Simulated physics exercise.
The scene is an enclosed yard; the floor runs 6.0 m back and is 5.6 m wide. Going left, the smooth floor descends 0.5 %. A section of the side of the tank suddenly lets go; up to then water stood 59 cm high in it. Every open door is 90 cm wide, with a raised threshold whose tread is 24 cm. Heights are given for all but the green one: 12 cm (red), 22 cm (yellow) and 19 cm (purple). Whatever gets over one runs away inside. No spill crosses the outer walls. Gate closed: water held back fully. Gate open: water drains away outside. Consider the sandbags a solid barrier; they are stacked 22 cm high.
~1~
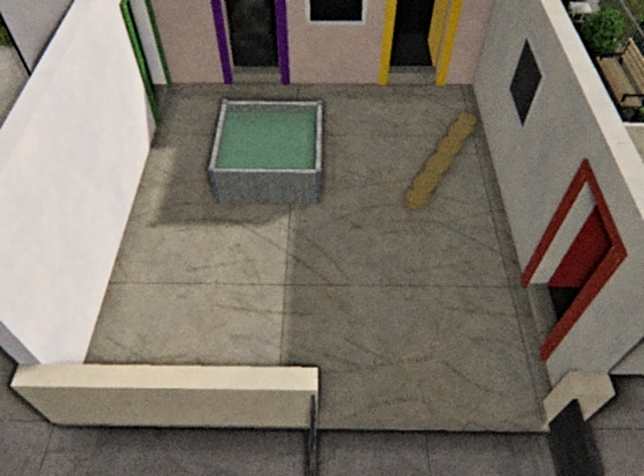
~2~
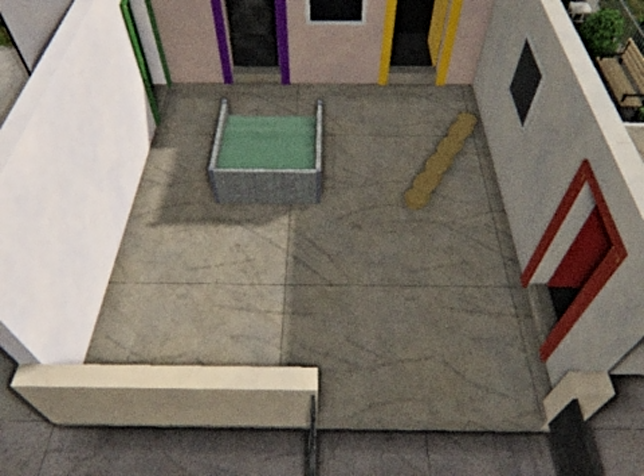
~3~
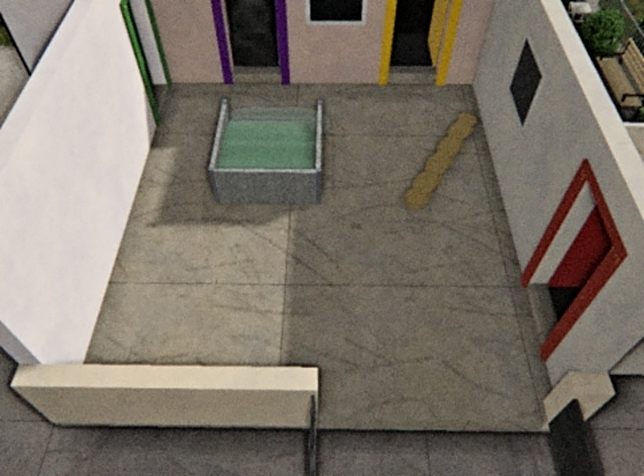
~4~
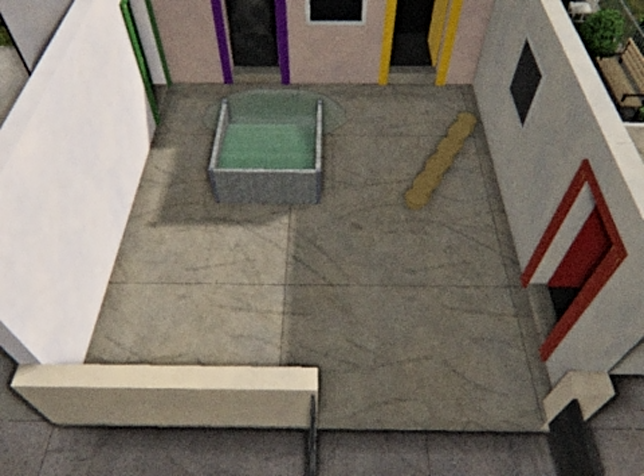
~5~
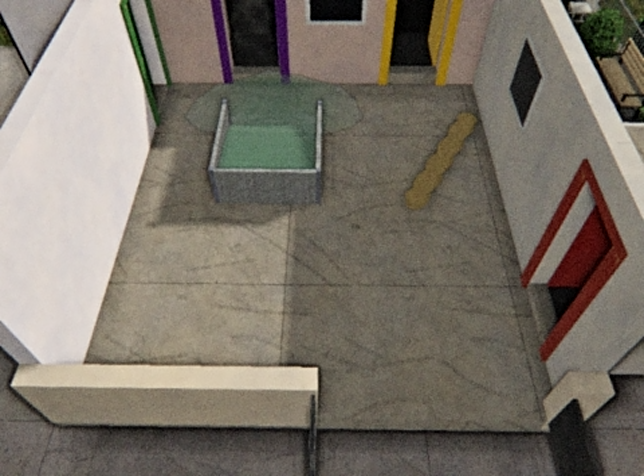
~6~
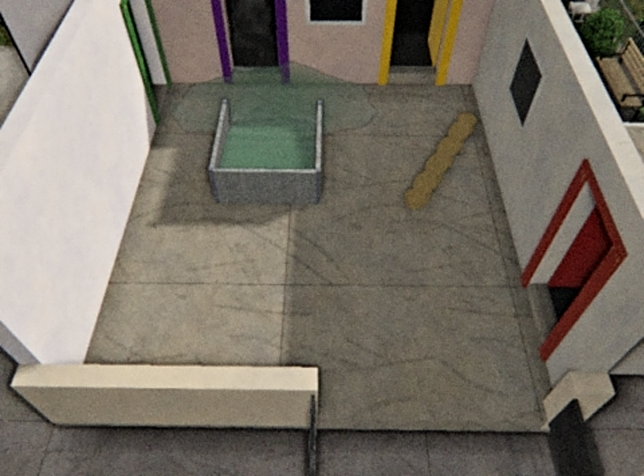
Greenish water poured out of the far side of a gray tank after that side gave way, then spread thinly across the yard floor toward the back wall while the level inside dropped a little.
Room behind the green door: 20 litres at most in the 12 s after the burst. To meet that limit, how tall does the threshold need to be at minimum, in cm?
At least 20 cm or so.
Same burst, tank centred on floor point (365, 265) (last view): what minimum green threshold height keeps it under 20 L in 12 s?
A height near 16 cm.
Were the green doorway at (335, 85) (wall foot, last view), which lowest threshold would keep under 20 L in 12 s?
Close to 20 cm at the least.
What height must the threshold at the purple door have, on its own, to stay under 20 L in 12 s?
Roughly 30 cm at the purple door.
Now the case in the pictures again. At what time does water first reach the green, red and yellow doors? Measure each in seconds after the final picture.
Arrival: Green 0.3 s, red 4.0 s, yellow 0.5 s.
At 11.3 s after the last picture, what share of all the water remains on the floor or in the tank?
Around 78 per cent of the water.
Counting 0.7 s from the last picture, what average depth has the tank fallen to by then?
The mean depth is roughly 24 cm.
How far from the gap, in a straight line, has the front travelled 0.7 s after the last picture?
About 3.2 m.
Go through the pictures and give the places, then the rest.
Still water, 59 cm deep, in the tank at (269, 139); the green door at (149, 54) is dry, in the first frame.
The gap is on the far side, the front 0.3 m out at a hidden place; the back of the tank holds 59 cm, in the second frame.
Water pours out on the far side and has run 0.7 m, to a hidden place; about 10 cm deep outside, 59 cm at the back, in the third frame.
The gap is on the far side, the front 1.2 m out at (250, 92); the back of the tank holds 53 cm, in the fourth frame.
The gap is on the far side, the front 1.5 m out at (225, 84); the back of the tank holds 50 cm, in the fifth frame.
The gap is on the far side, the front 1.6 m out at (203, 84); the back of the tank holds 48 cm; the green door at (149, 54), 2.2 m from the gap, is still 0.6 m from the nearest water, in the sixth frame.
Then, 0.7 s after the last picture water covers 15 % of the floor, deepest (36 cm) near (267, 84); 13 cm at the green door, 0 litres in over its 9 cm threshold.
Then, 2.3 s after the last picture water covers 35 % of the floor, deepest (21 cm) near (170, 84); 20 cm at the green door, 87 litres in over its 9 cm threshold.
Then, 11.3 s after the last picture water covers 85 % of the floor, deepest (6 cm) near (107, 290); 5 cm at the green door, 132 litres in over its 9 cm threshold.
At the green door as built, the water peaked near 22 cm, 1.5 s after the last picture.
Run again over the same 12 s with other heights there, 39 litres in over 17 cm, 10 litres over 23.5 cm. The limit of 20 litres is kept from about 20 cm up.
